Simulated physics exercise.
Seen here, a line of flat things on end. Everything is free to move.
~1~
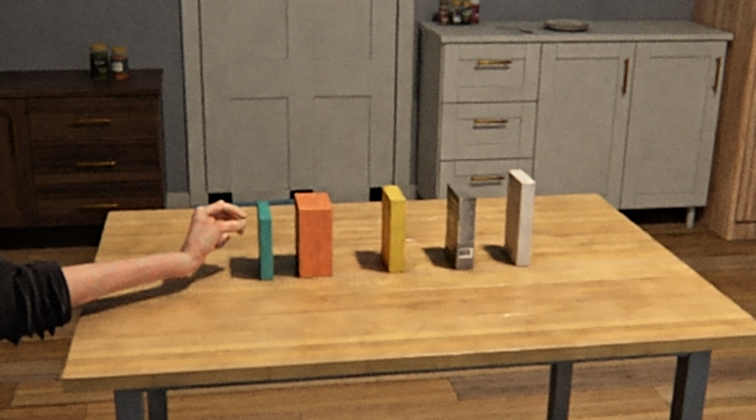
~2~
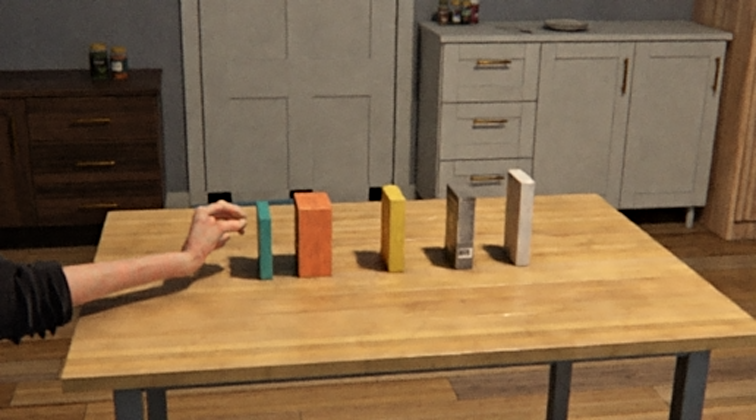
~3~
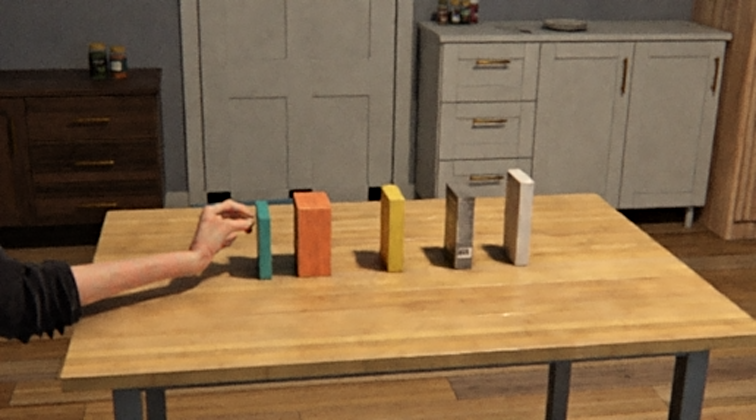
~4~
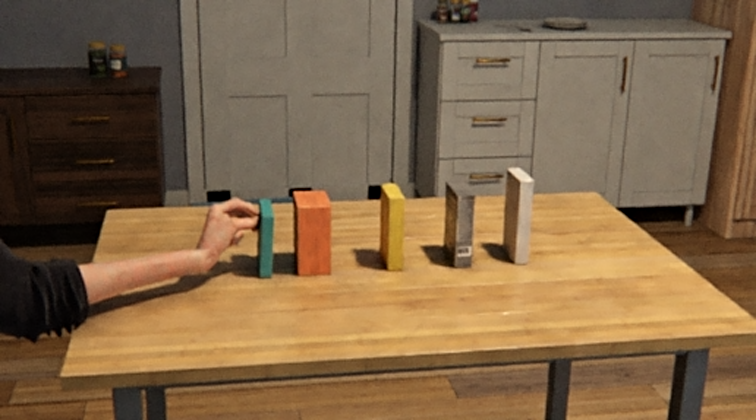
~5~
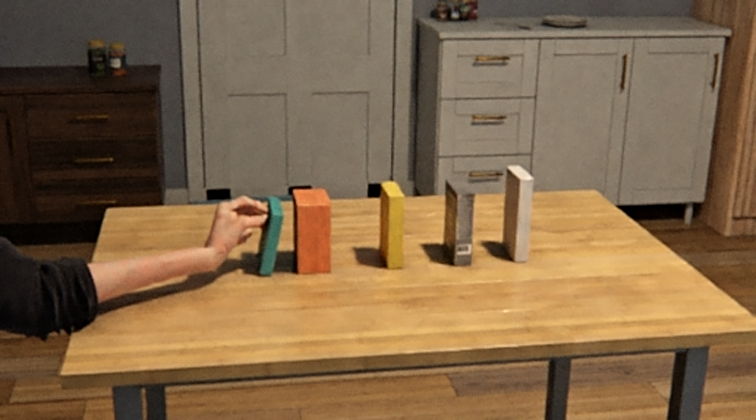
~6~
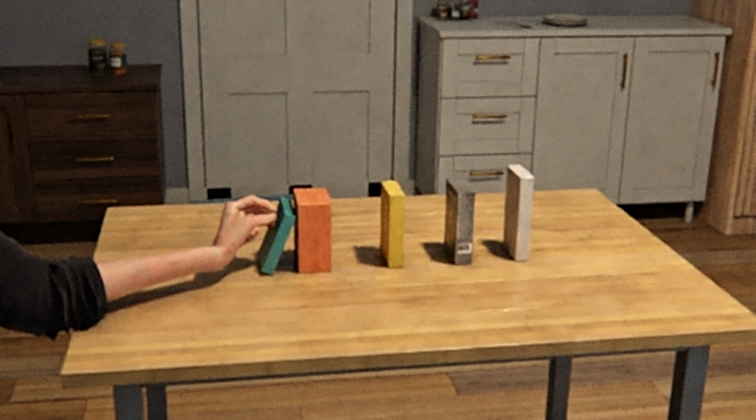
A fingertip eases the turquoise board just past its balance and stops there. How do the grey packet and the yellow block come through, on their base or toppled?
The grey packet is still upright, the yellow block is still upright.
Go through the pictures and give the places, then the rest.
Grey packet (460, 226); yellow block (393, 229), in the first frame.
Orange block (313, 234), in the second frame.
Orange block (312, 234), in the third frame.
Turquoise board 3° over; orange block (312, 233), in the fourth frame.
Turquoise board 12° over; orange block (312, 231), in the fifth frame.
Turquoise board 23° over; grey packet (459, 221); yellow block (392, 224), in the sixth frame.
Then, 0.10 s past the last view, turquoise board 24° over.
Then, 0.20 s past the last view, grey packet resting near (459, 221); yellow block resting near (392, 224).
Finally, all 3 still in place. Final places as the last picture's camera would see them, grey packet near (459, 221), yellow block near (392, 224).
